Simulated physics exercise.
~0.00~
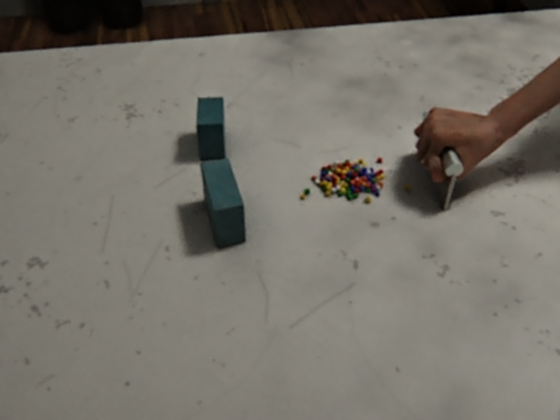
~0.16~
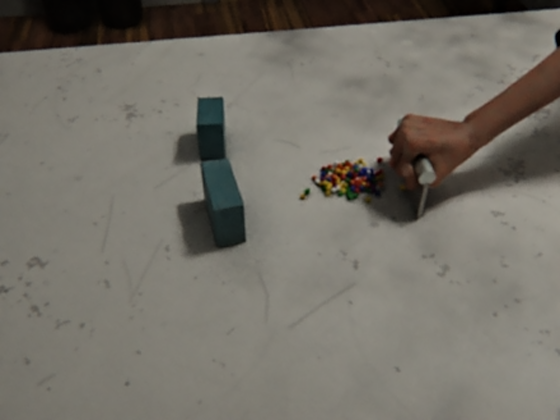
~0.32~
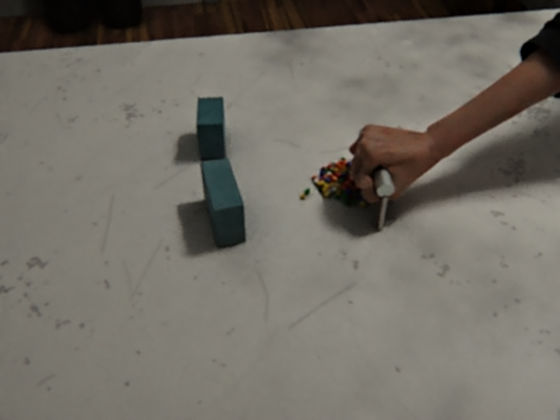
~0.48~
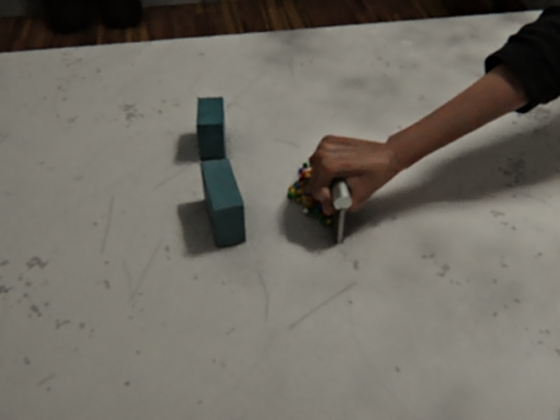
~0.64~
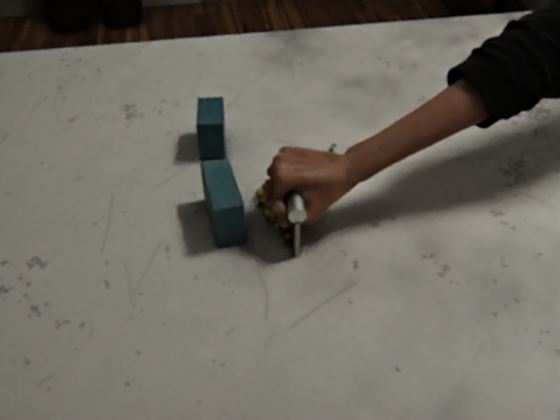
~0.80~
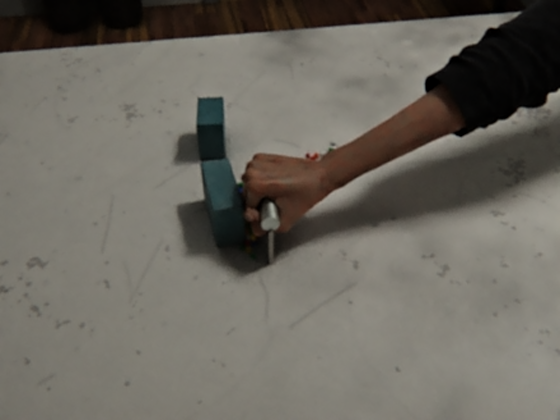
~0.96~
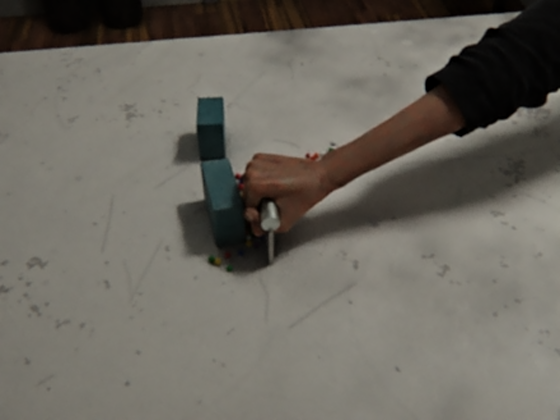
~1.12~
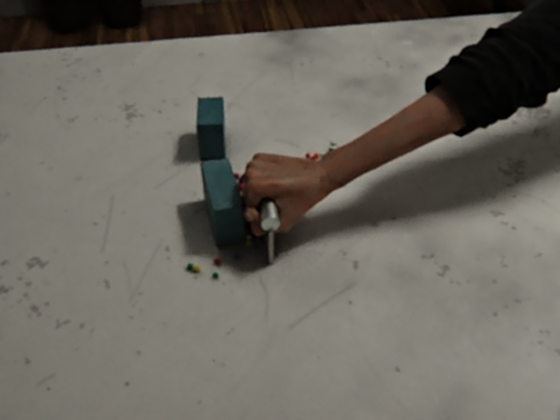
In the video, a hand slides a scraper leftward across a pale surface, pushing a pile of small colourful beads toward two teal blocks. It stops beside the nearer block, where a few beads slip round its near end while most remain held up before the blocks.
